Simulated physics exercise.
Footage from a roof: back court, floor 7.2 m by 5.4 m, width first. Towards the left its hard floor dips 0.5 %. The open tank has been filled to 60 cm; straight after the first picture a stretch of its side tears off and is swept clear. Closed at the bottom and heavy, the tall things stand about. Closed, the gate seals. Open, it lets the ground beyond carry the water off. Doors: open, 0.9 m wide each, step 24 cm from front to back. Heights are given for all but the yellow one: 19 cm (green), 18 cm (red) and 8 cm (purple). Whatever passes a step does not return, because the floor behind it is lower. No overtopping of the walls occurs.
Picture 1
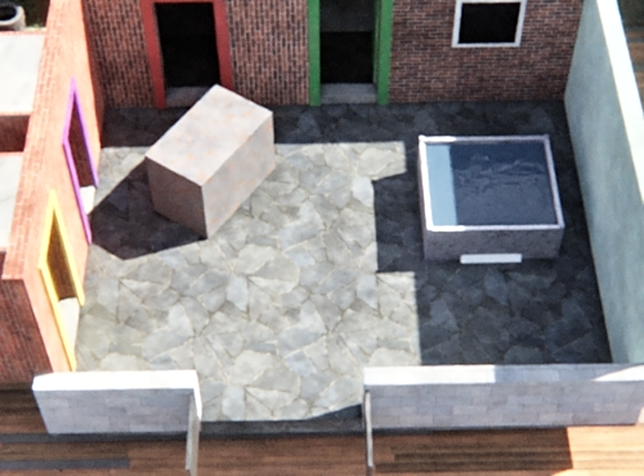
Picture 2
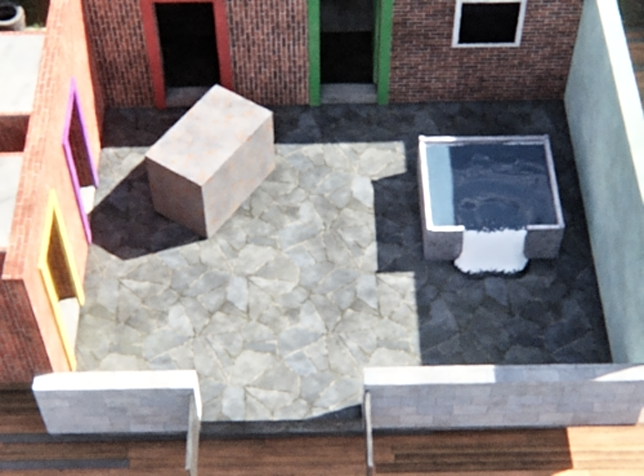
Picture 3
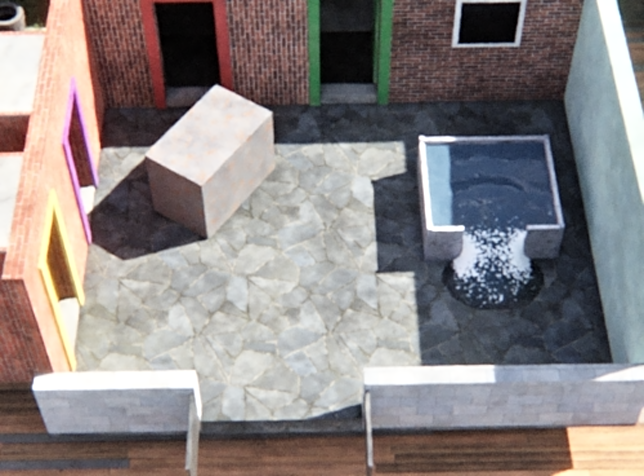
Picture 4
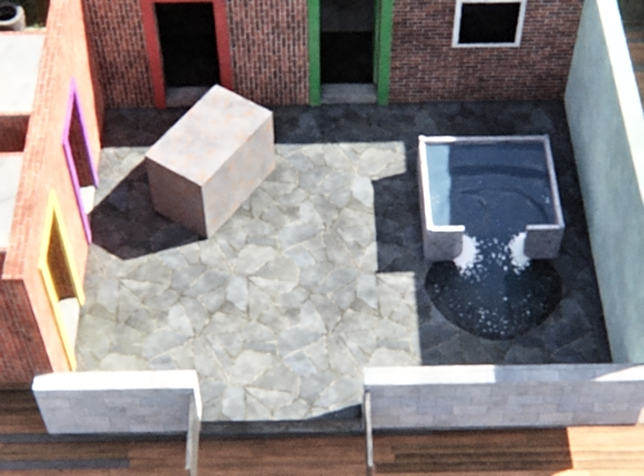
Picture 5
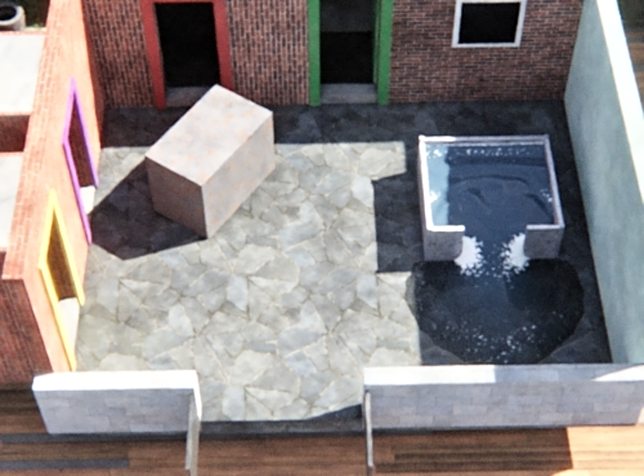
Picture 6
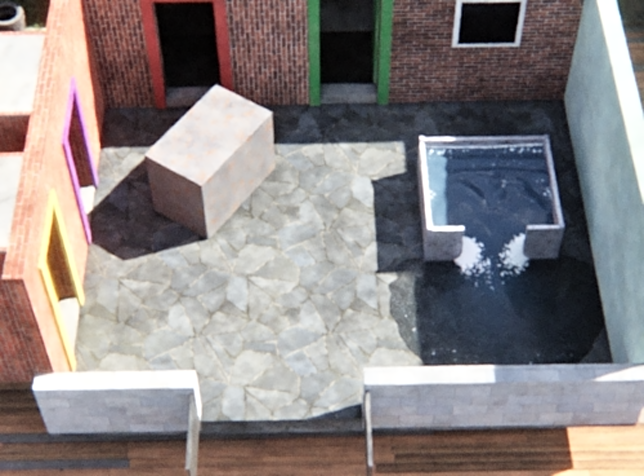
An open tank in a courtyard loses part of its front side, and water spreads across the floor.
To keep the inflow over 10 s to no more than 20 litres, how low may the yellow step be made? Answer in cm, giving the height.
No lower than about 6.5 cm.
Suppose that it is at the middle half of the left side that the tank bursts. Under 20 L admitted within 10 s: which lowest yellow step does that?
Near 11.5 cm.
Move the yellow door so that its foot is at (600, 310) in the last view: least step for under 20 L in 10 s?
Roughly 10.0 cm, give or take.
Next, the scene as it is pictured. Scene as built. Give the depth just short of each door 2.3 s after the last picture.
Lab note, cm: Green 0; red 0; purple 0; yellow 0.
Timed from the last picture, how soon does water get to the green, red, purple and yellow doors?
Door green: 6.0 seconds; door red: 7.5 seconds; door purple: 4.5 seconds; door yellow: 3.0 seconds.
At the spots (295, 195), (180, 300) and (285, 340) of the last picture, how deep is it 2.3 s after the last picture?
Respectively 0 cm, 0 cm and 4 cm.
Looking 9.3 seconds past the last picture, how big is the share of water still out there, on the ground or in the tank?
I'd say near 90 per cent is still there.
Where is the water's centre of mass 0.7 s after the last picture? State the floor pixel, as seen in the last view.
(485, 259).
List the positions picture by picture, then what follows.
In the first frame, the open tank at (489, 185) is whole and still, 60 cm deep; the yellow door at (63, 292) is dry.
In the second frame, water pours out at (492, 246) and has run 0.3 m, to (465, 273); about 8 cm deep outside, 60 cm at the back.
In the third frame, water pours out at (492, 248) and has run 0.8 m, to (481, 304); about 10 cm deep outside, 60 cm at the back.
In the fourth frame, the gap is at (492, 247), the front 1.3 m out at (489, 334); the back of the open tank holds 59 cm.
In the fifth frame, the front is at a hidden place, 2.0 m from the gap at (492, 247); 2.9 m2 of floor is wet, 53 cm left at the back.
In the sixth frame, the gap is at (492, 247), the front 2.3 m out at a hidden place; the back of the open tank holds 51 cm; 4.5 m in a straight line remain to the yellow door at (63, 292).
Then, 0.7 s after the last picture water covers 20 % of the floor, deepest (40 cm) near (607, 397); it has not reached the yellow door.
Then, 2.3 s after the last picture water covers 30 % of the floor, deepest (21 cm) near (494, 266); it has not reached the yellow door.
Then, 9.3 s after the last picture water covers 85 % of the floor, deepest (8 cm) near (90, 233); 8 cm at the yellow door, 0 litres in over its 25 cm step.
At the yellow door as built, the water peaked near 11 cm, 5.5 s after the last picture.
With a step of 5.5 cm, 39 litres would have come in within the 10 s; with 7.5 cm, 11 litres. So under 20 litres takes about 6.5 cm.
